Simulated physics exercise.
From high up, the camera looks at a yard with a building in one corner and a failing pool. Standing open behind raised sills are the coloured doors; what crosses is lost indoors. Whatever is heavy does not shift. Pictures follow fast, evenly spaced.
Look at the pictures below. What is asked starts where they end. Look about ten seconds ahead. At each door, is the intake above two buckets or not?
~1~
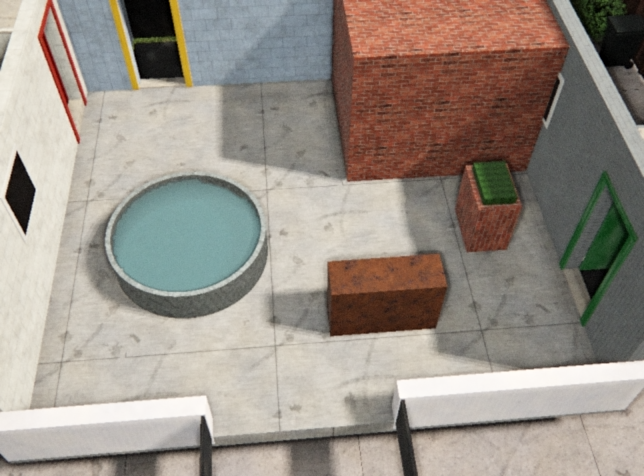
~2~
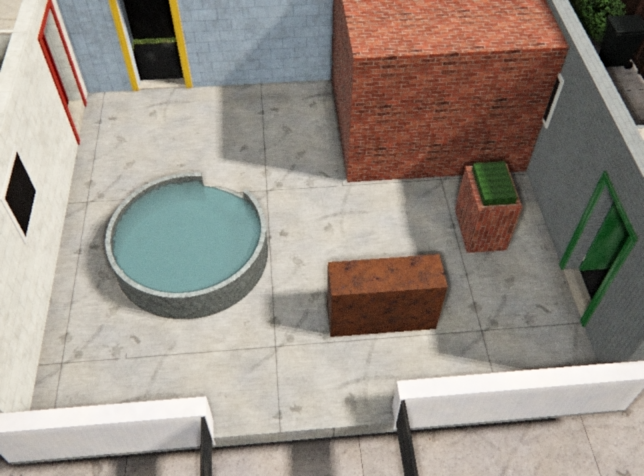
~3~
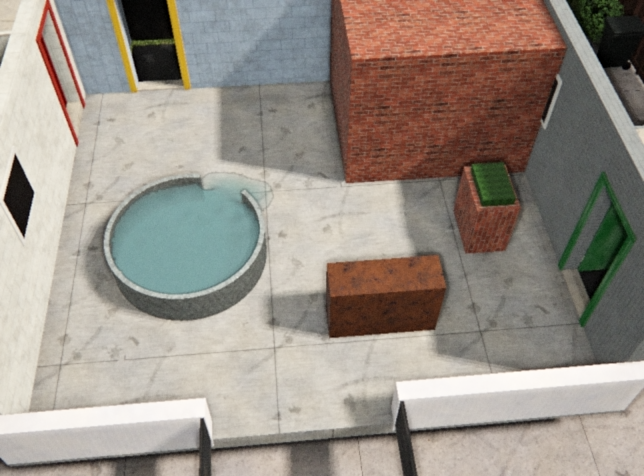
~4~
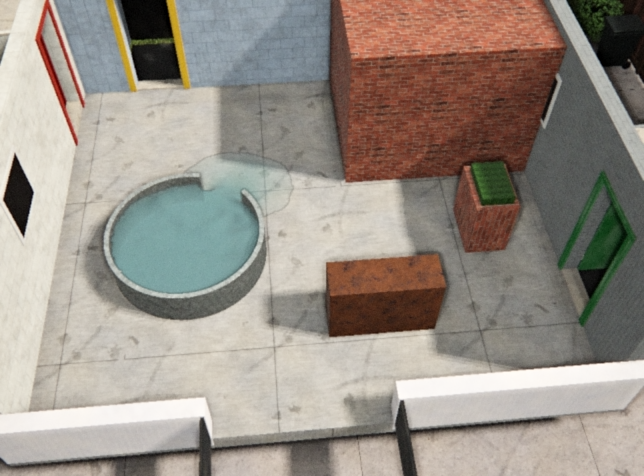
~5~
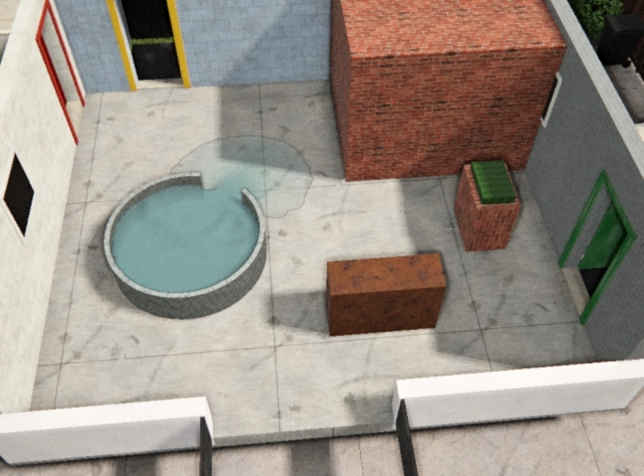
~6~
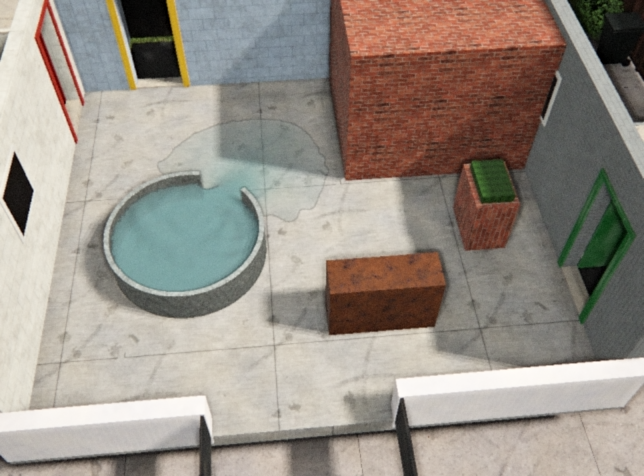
As I see it, the yellow door will let through over two buckets; the green door will let through no more than two buckets; the red door will let through no more than two buckets.
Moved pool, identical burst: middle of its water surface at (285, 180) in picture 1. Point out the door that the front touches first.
That would be the yellow-painted one, I say.
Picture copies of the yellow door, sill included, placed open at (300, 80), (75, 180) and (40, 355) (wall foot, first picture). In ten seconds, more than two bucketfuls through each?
First tops the limit, then falls short, then falls short.
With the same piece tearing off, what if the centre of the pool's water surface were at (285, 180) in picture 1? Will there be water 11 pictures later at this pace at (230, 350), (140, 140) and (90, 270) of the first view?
I'd call them still dry, still dry and still dry, in the order asked.
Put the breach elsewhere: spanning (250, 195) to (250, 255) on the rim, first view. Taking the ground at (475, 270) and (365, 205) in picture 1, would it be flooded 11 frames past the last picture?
Soaked, then soaked.
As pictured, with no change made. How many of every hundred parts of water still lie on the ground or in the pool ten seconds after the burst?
Roughly 96 per cent.
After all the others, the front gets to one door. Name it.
Looking at the pictures, the answer is the one in green.
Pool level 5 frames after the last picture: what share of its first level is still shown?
Somewhere near 78 %, give or take.
A moment on, water covers 20 % of the floor; the yellow door not reached, the green door not reached, the red door not reached.
Next, water covers 25 % of the floor; the yellow door wet at the sill, nothing in, the green door not reached, the red door not reached.
Then, water covers 25 % of the floor; the yellow door under two buckets in, the green door not reached, the red door not reached.
Later, water covers 45 % of the floor; the yellow door over two buckets in, the green door not reached, the red door wet at the sill, nothing in.
In the end, water covers 65 % of the floor; the yellow door over two buckets in, the green door wet at the sill, nothing in, the red door wet at the sill, nothing in.
